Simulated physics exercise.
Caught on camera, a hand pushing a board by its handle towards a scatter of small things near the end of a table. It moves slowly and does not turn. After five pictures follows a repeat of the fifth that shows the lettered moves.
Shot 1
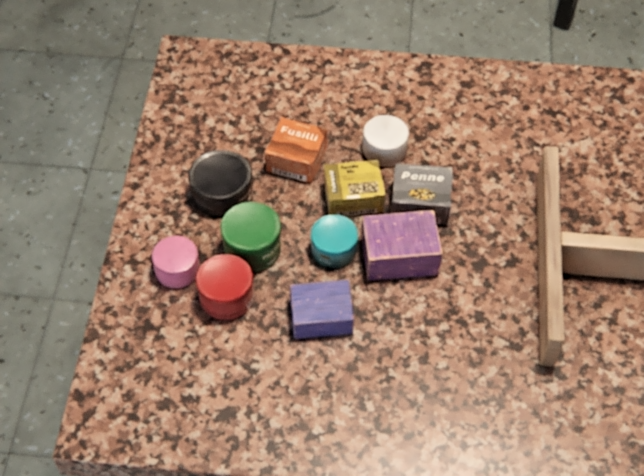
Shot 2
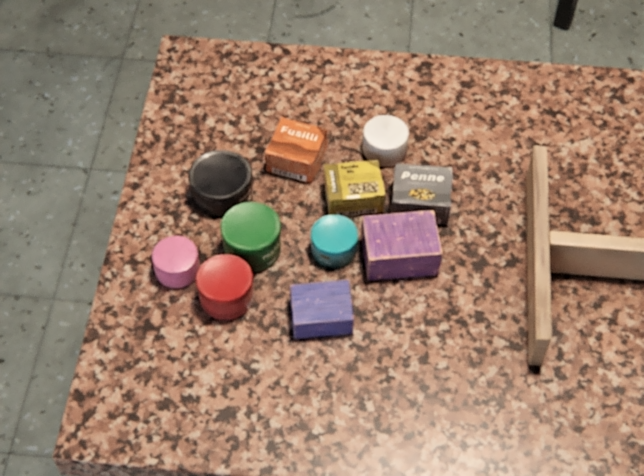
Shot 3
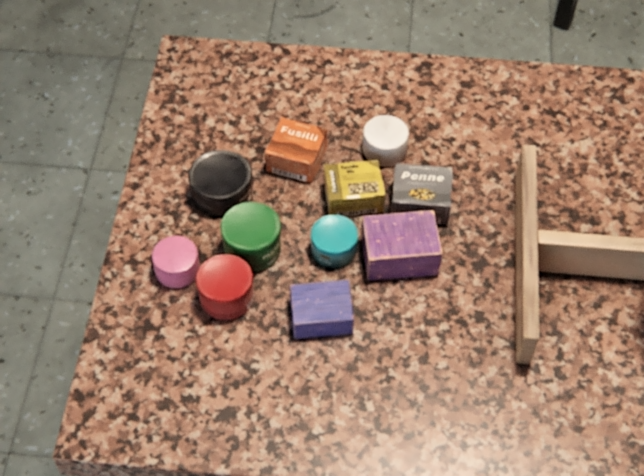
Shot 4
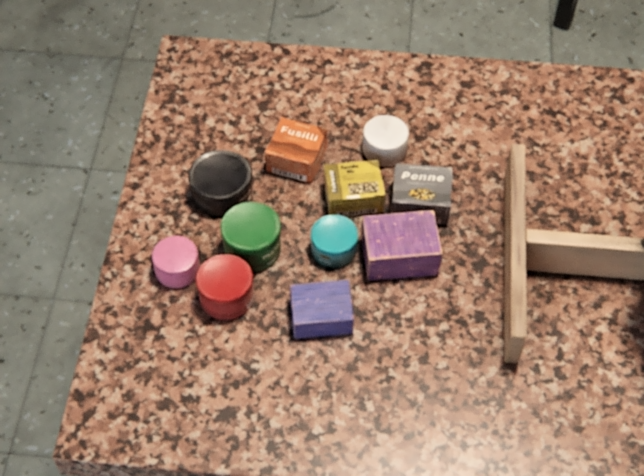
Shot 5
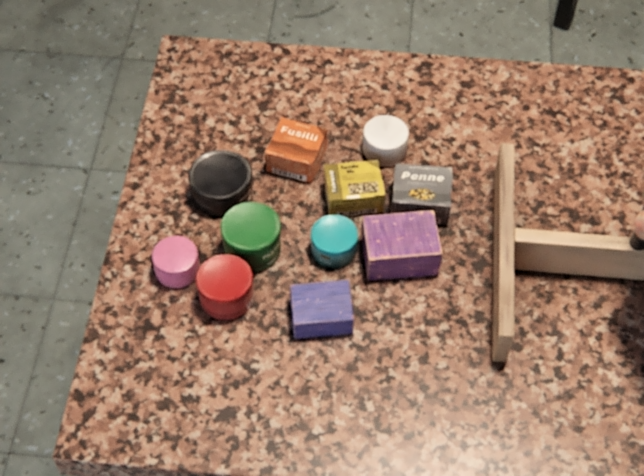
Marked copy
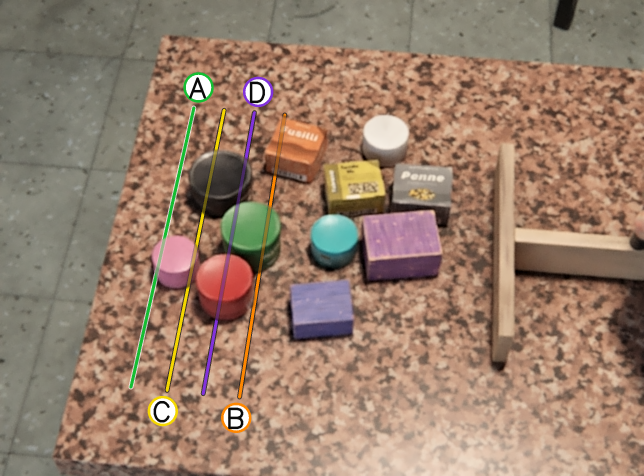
On a speckled stone tabletop, a wooden board with a handle slid slowly leftwards towards a cluster of small tubs, packets and blocks, which stayed still as a hand came into view at the right edge.
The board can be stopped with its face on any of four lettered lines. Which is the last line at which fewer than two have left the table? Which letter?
No second one falls up to B.
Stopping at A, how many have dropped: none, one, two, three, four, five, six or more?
In all, six or more.
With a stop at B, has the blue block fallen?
No.
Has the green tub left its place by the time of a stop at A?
Yes.
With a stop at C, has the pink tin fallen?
Yes.
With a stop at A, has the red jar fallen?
Yes.
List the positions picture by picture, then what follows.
The first picture shows blue block (322, 309); red jar (226, 287); pink tin (176, 263).
The second picture shows board (543, 236); white tin (386, 141).
The third picture shows board (531, 235); grey packet (422, 194).
The fourth picture shows board (519, 234); orange packet (297, 151).
The fifth picture shows board (507, 233); green tub (251, 237); yellow packet (354, 188); blue block (322, 309).
On the marked copy, A at (165, 235); B at (264, 243); C at (198, 238); D at (231, 240).
With B. Early on, board (419, 226); orange packet (286, 145); turquoise jar (313, 239).
Further on, board (331, 219); pink tin (160, 271); black jar (184, 180).
At the end, board (269, 214); black jar (126, 175); green tub (128, 231); none fallen.
As for the rest, A drops six; C drops five; D drops three.
